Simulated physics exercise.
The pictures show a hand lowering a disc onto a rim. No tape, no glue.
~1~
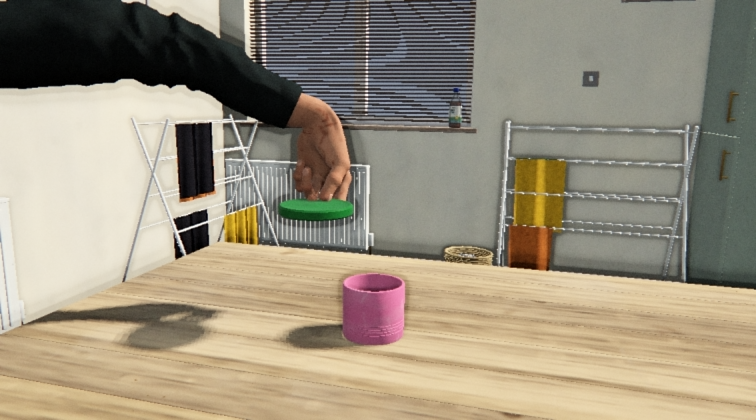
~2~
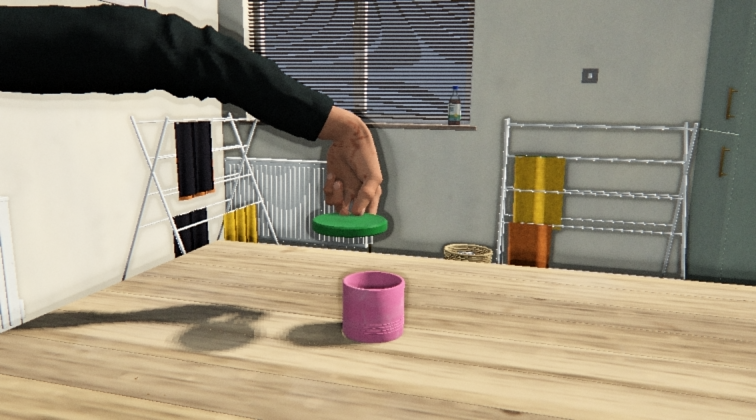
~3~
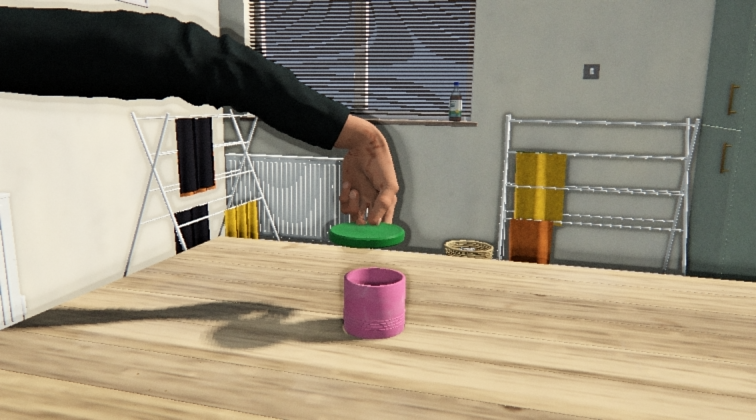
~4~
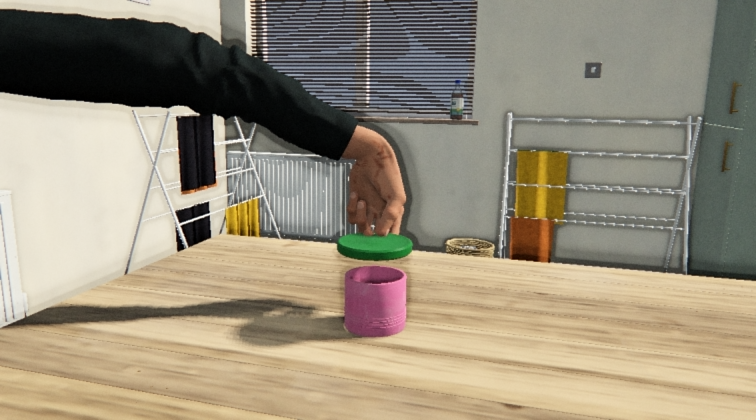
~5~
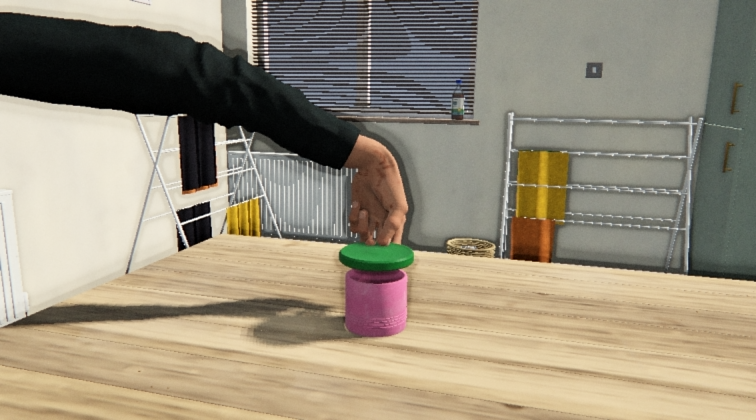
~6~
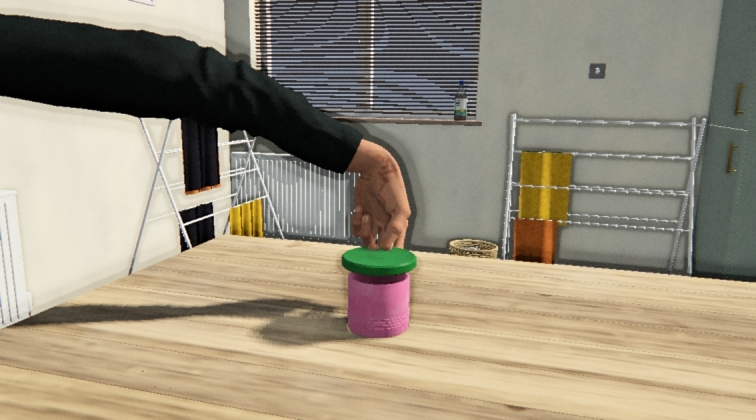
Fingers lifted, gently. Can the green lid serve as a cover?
Yes.
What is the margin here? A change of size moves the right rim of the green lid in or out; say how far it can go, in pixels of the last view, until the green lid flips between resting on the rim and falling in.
Shift needed: About 8 pixels, direction left.
Then, 0.10 s after the last picture, green lid moved a little near (379, 271).
Then, 0.42 s after the last picture, green lid sitting on the rim near (379, 271).
At rest, the green lid rests on the rim, near (379, 271).
